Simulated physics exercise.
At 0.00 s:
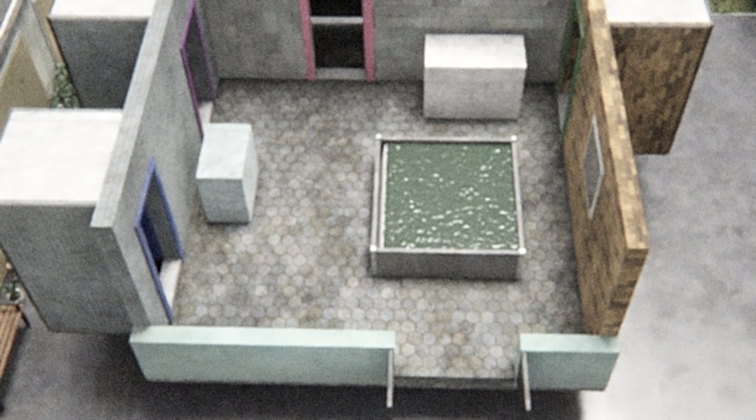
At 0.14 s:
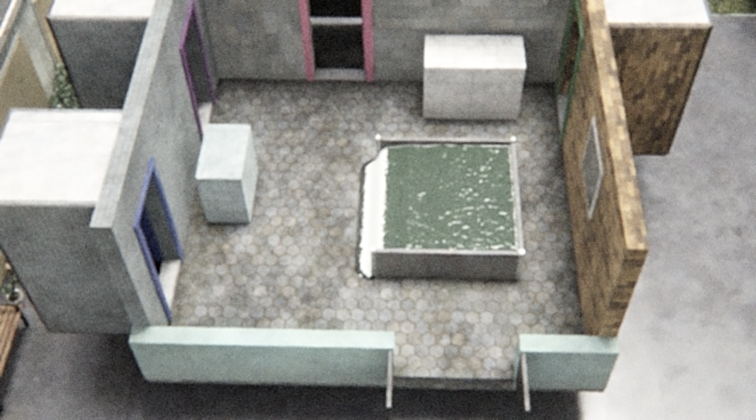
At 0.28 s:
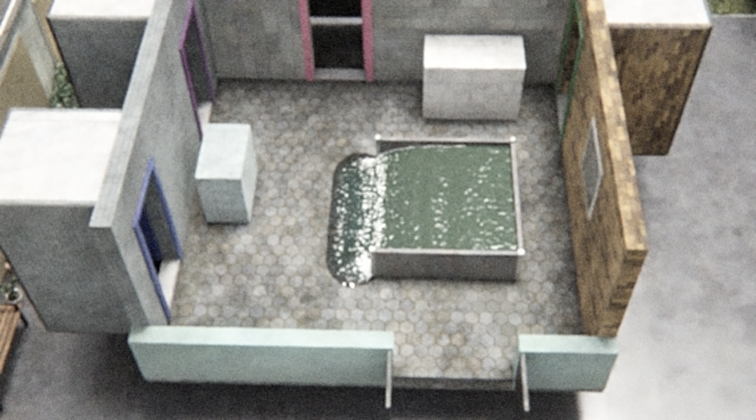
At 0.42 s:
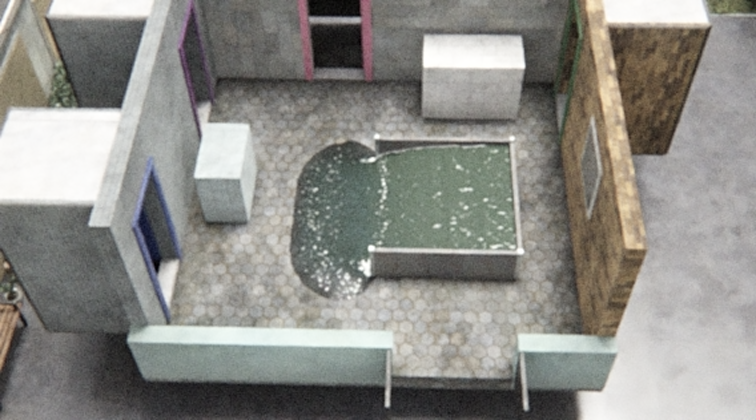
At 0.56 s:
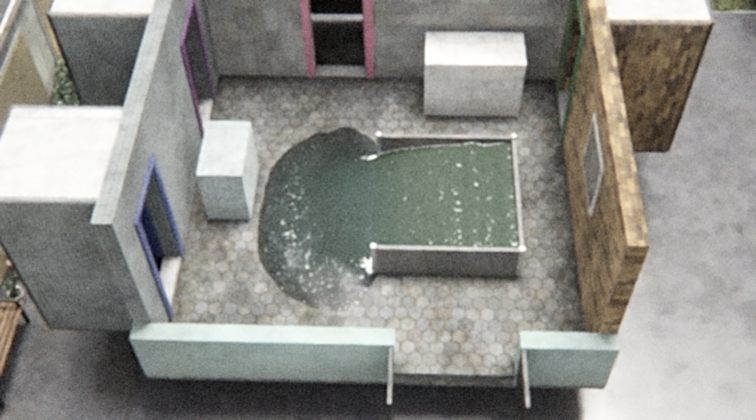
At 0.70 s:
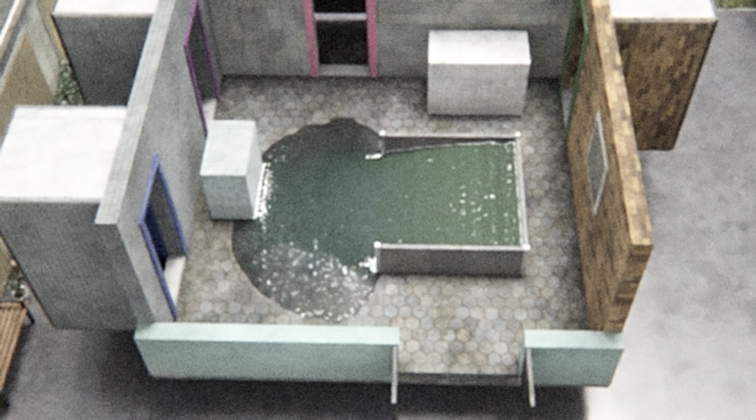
A walled yard paved with hexagonal stone tiles is seen from high above, with grey walls to the left and back and a brown one on the right. A square open tank of green water stands right of centre, near two pale blocks, with blue, purple and pink-edged doorways around. The tank's left side vanishes and water pours out leftward, spreading in a rounded dark sheet to the left block, while the view barely shifts.
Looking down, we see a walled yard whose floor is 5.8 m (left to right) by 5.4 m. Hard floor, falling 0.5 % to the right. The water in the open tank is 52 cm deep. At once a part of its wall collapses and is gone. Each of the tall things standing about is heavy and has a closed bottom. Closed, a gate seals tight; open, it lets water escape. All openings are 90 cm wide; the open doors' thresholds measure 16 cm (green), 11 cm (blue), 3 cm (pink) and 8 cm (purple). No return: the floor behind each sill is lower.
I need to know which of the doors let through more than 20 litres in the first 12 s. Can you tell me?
Sure: The green door does not; the blue door does; the pink door does; the purple door does.
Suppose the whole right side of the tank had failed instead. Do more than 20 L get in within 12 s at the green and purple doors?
Measured against that limit, green comes out beyond it and purple comes out short of it.
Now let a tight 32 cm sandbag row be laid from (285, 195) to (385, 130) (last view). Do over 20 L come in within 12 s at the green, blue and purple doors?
Well, the green one is within bounds, the blue one is more than allowed, and the purple one is within bounds.
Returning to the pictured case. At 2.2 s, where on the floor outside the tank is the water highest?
In the final picture, near (171, 338).
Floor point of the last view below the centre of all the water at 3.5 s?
Its balance point lies near (310, 211).
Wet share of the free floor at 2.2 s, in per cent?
About 50 per cent.
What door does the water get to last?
Green.
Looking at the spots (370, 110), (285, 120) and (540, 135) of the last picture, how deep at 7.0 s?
Spot by spot: Some 6, 8, then 2 cm.
After 1.4 s water covers 40 % of the floor and is deepest (33 cm) near (268, 206); green door not reached, blue door 17 cm at the sill, 0 L in, pink door not reached, purple door 7 cm at the sill, 0 L in.
After 2.2 s water covers 50 % of the floor and is deepest (39 cm) near (171, 338); green door not reached, blue door 24 cm at the sill, 34 L in, pink door not reached, purple door 14 cm at the sill, 13 L in.
After 3.5 s water covers 55 % of the floor and is deepest (24 cm) near (169, 350); green door not reached, blue door 21 cm at the sill, 104 L in, pink door 8 cm at the sill, 2 L in, purple door 15 cm at the sill, 43 L in.
After 7.0 s water covers 90 % of the floor and is deepest (13 cm) near (581, 348); green door 3 cm at the sill, 0 L in, blue door 7 cm at the sill, 137 L in, pink door 8 cm at the sill, 64 L in, purple door 9 cm at the sill, 88 L in.
After 12.0 s water covers 95 % of the floor and is deepest (12 cm) near (529, 85); green door 11 cm at the sill, 0 L in, blue door 3 cm at the sill, 137 L in, pink door 5 cm at the sill, 121 L in, purple door 4 cm at the sill, 89 L in.
